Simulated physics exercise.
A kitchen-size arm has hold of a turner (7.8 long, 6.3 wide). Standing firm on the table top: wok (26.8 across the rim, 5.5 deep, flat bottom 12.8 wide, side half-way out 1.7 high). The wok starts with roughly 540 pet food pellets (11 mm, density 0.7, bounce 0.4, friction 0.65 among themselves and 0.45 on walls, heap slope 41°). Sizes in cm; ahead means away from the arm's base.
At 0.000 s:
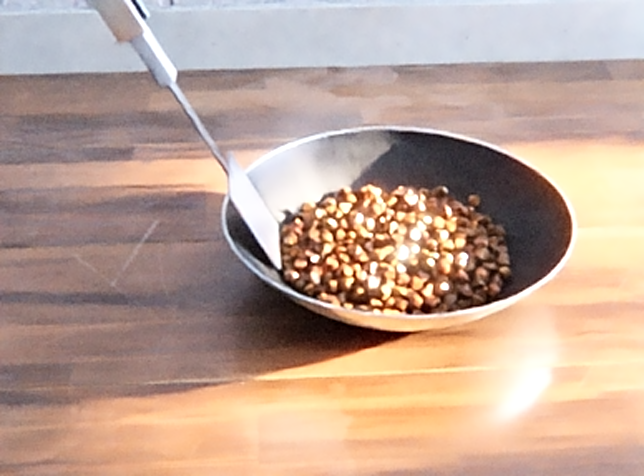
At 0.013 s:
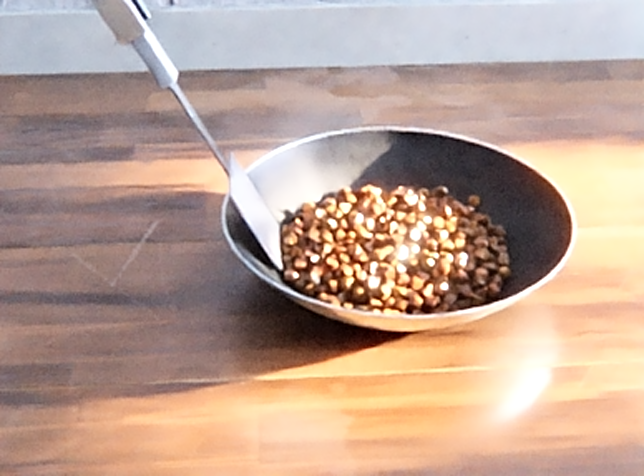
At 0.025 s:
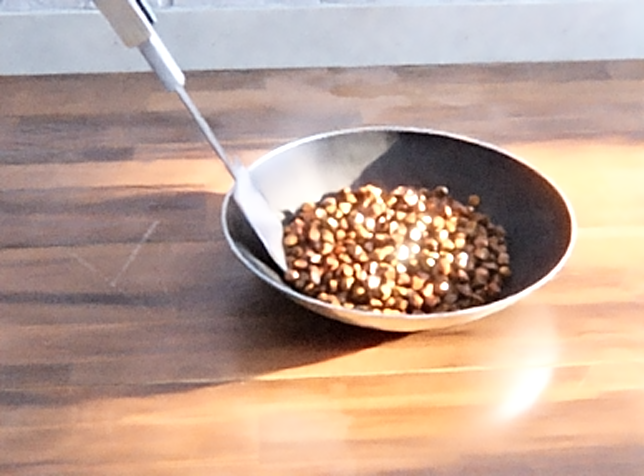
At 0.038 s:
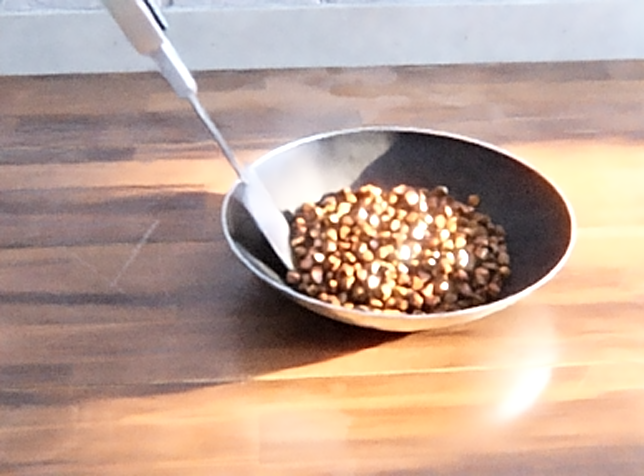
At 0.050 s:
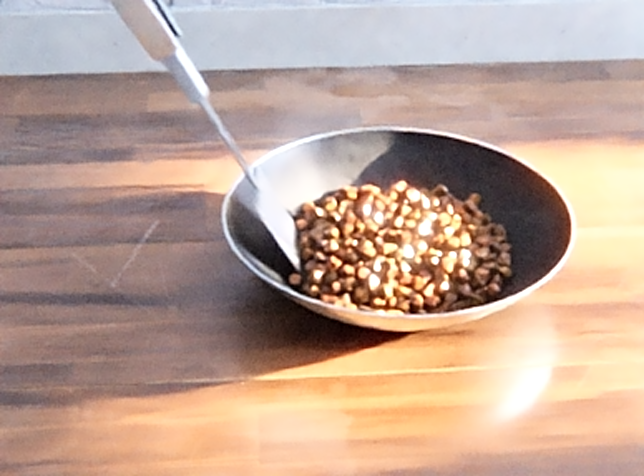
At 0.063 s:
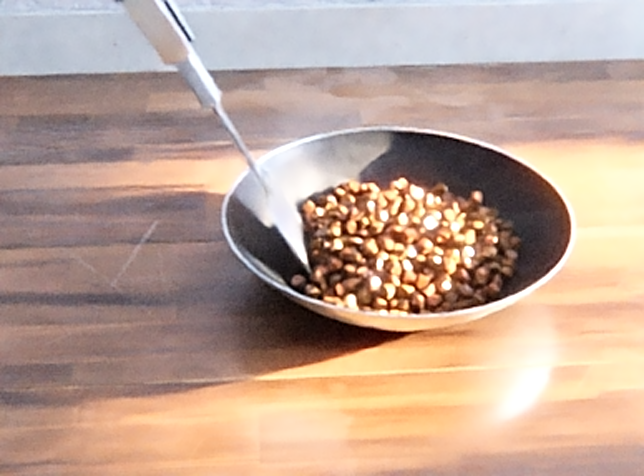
A robotic arm holding a metal turner slid the blade slowly to the right inside a dark wok on a wooden table top, nudging the heap of small brown pellets slightly to the right.
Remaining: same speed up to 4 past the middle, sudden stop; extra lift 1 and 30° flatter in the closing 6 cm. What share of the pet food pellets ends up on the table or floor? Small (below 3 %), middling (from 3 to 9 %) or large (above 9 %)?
On the table or floor the share is small, below 3 %.
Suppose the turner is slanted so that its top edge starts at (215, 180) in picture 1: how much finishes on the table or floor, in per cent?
About 0 per cent.
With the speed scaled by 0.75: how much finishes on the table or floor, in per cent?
Some 0 per cent.
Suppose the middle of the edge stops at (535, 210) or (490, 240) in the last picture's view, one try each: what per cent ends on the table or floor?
Some 35 and 10 per cent.
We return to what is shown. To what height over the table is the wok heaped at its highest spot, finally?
About 6.5 cm.
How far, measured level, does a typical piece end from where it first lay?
Some 4 cm.
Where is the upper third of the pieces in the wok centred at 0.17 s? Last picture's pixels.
Near (467, 226).
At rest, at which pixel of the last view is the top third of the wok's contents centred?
Near (493, 221).
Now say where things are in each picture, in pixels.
Turner top edge at (229, 172), sloping 63°; upper third of the load around (397, 239), from x 285 to 505, top at y 190; 545 in the wok, in the first frame.
Turner top edge at (230, 173), sloping 63°; upper third of the load around (397, 239), from x 285 to 505, top at y 190, in the second frame.
Turner top edge at (235, 176), sloping 63°; upper third of the load around (397, 238), from x 285 to 505, top at y 190, in the third frame.
Turner top edge at (246, 181), sloping 63°; upper third of the load around (398, 236), from x 295 to 505, top at y 190, in the fourth frame.
Turner top edge at (257, 187), sloping 63°; upper third of the load around (401, 233), from x 295 to 505, top at y 190, in the fifth frame.
Turner top edge at (269, 190), sloping 63°; upper third of the load around (406, 233), from x 300 to 515, top at y 185; 545 in the wok, in the sixth frame.
After 0.12 s, sloping 63°, highest piece 5 above the table; 545 in the wok.
After 0.17 s, sloping 49°, highest piece 6 above the table; 545 in the wok.
After 0.39 s, sloping 33°, highest piece 6 above the table; 545 in the wok.
After 1.44 s, sloping 33°, highest piece 6 above the table; 545 in the wok.
At rest, 545 in the wok. That is 0 % on the table or floor.
